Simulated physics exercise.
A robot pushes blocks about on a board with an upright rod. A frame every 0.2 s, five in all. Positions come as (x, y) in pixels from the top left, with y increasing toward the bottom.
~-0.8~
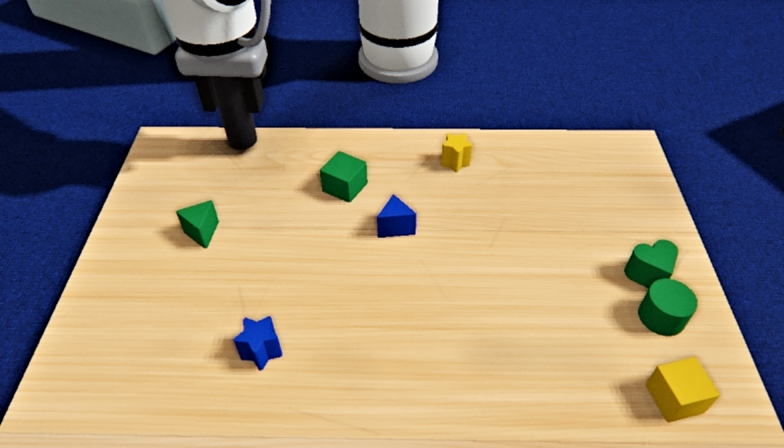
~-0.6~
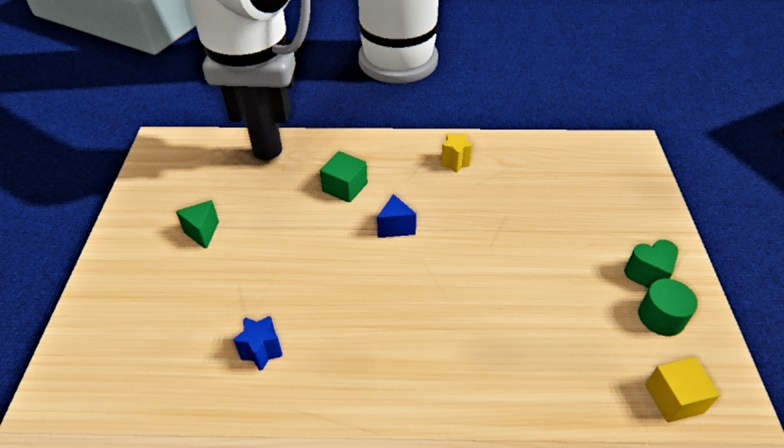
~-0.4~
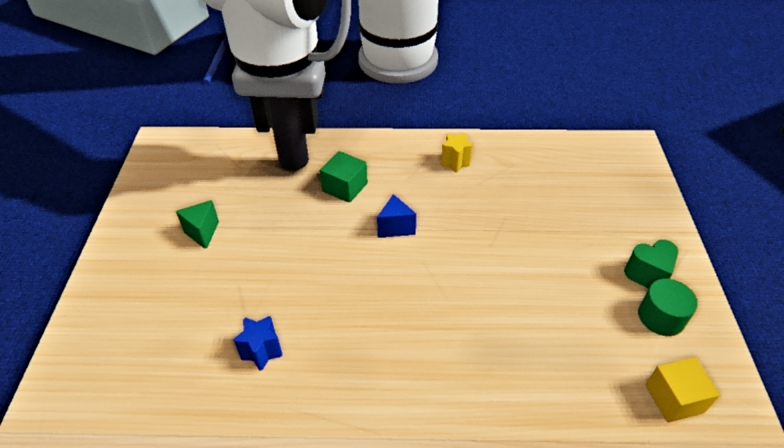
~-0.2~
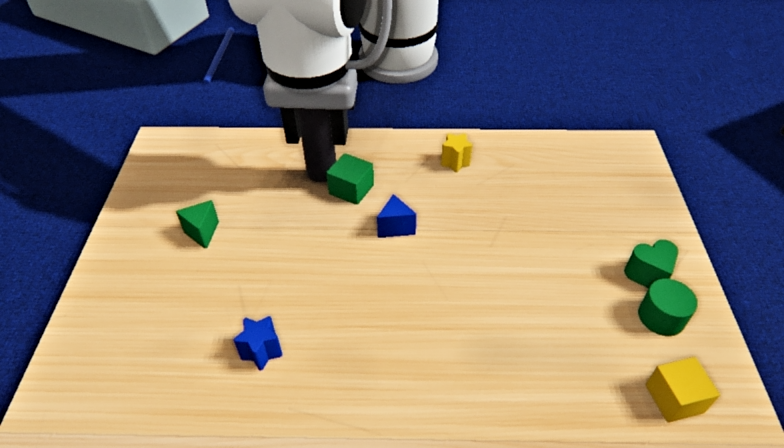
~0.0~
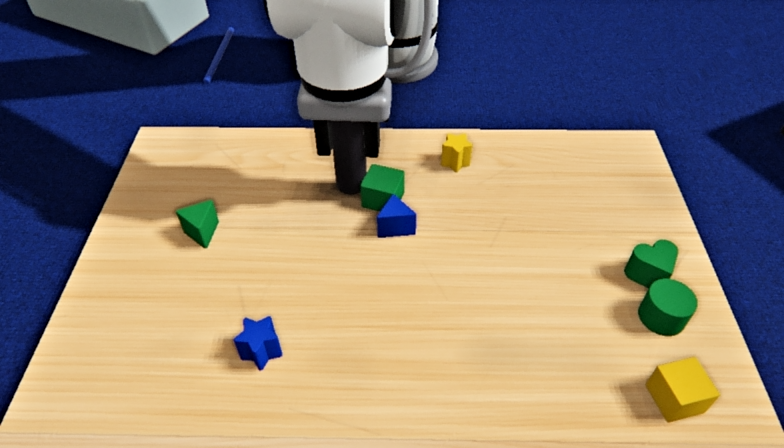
The clip opens with a robot's dark rod near the upper left of a wooden board scattered with green, blue and yellow blocks. The rod glides right and slightly downward to the green cube, then pushes it a short way right, close beside the blue triangular block.
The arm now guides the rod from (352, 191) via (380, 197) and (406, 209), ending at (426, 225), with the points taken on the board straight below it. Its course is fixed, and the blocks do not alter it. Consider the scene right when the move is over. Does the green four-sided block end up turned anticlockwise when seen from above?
Final answer: Yes.
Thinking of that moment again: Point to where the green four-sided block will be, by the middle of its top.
I'd guess (463, 200).
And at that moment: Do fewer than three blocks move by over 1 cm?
I believe so.
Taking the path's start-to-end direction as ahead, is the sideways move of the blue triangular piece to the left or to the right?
To the path's right.
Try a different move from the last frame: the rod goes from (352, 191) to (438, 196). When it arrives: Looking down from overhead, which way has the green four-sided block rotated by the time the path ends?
It is turned clockwise.
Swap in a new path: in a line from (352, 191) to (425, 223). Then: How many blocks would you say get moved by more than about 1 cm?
Number moved: 2.
What follows on the original path. Halfway along, rod (395, 195); green four-sided block (428, 189).
At the end, rod (427, 218); green four-sided block (463, 200), turned 35° anticlockwise; blue triangular piece (403, 221), turned 80° clockwise.
